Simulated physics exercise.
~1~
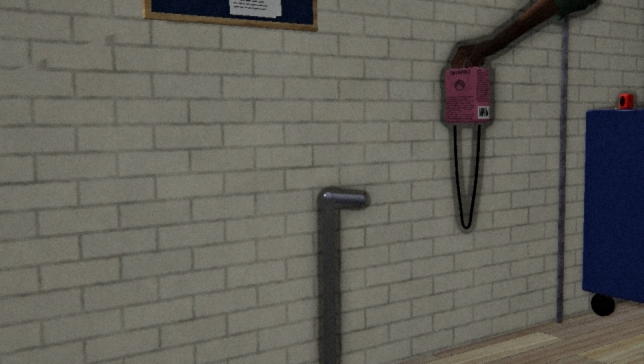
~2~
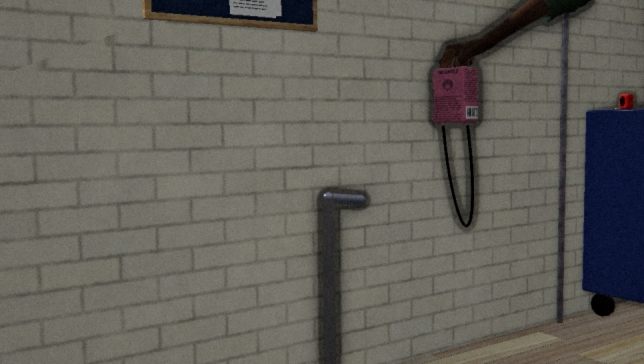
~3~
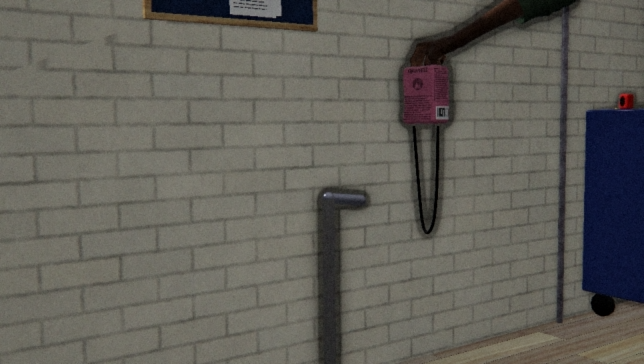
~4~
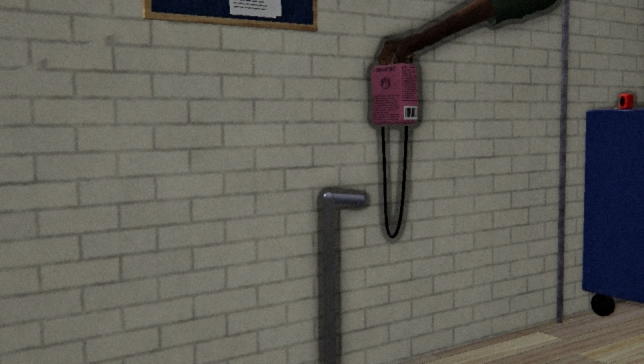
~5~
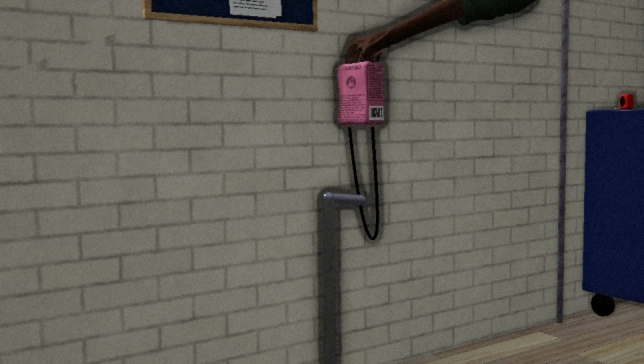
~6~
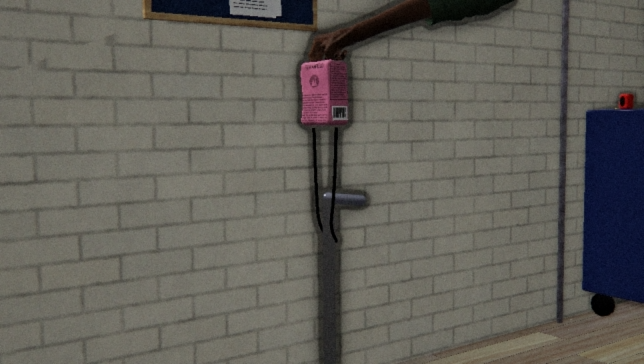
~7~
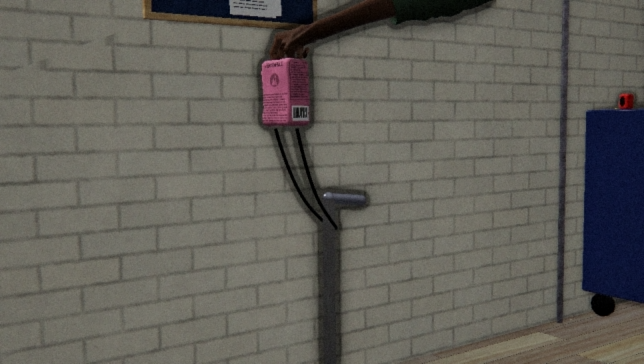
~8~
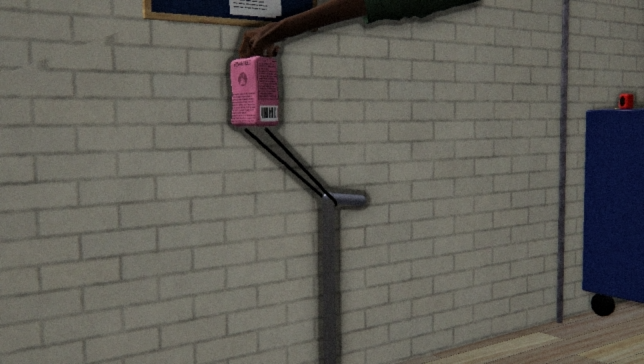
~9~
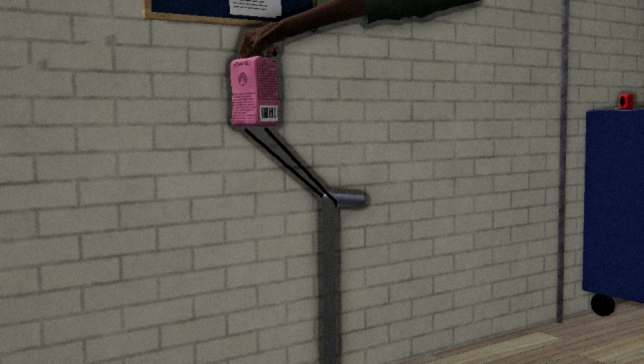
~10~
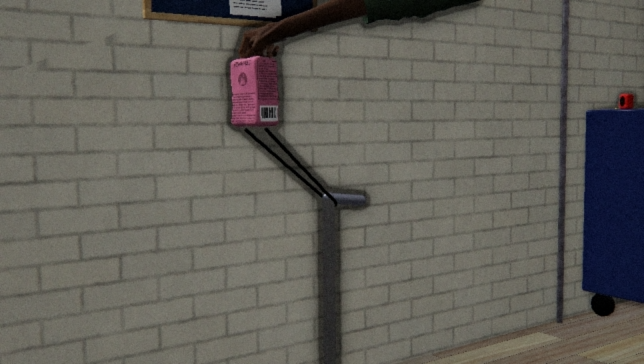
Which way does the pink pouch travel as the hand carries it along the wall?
The pink pouch travels to the left, passing over the post before it stops.
A pink pouch held by a hand moves left until its loop catches on the post.
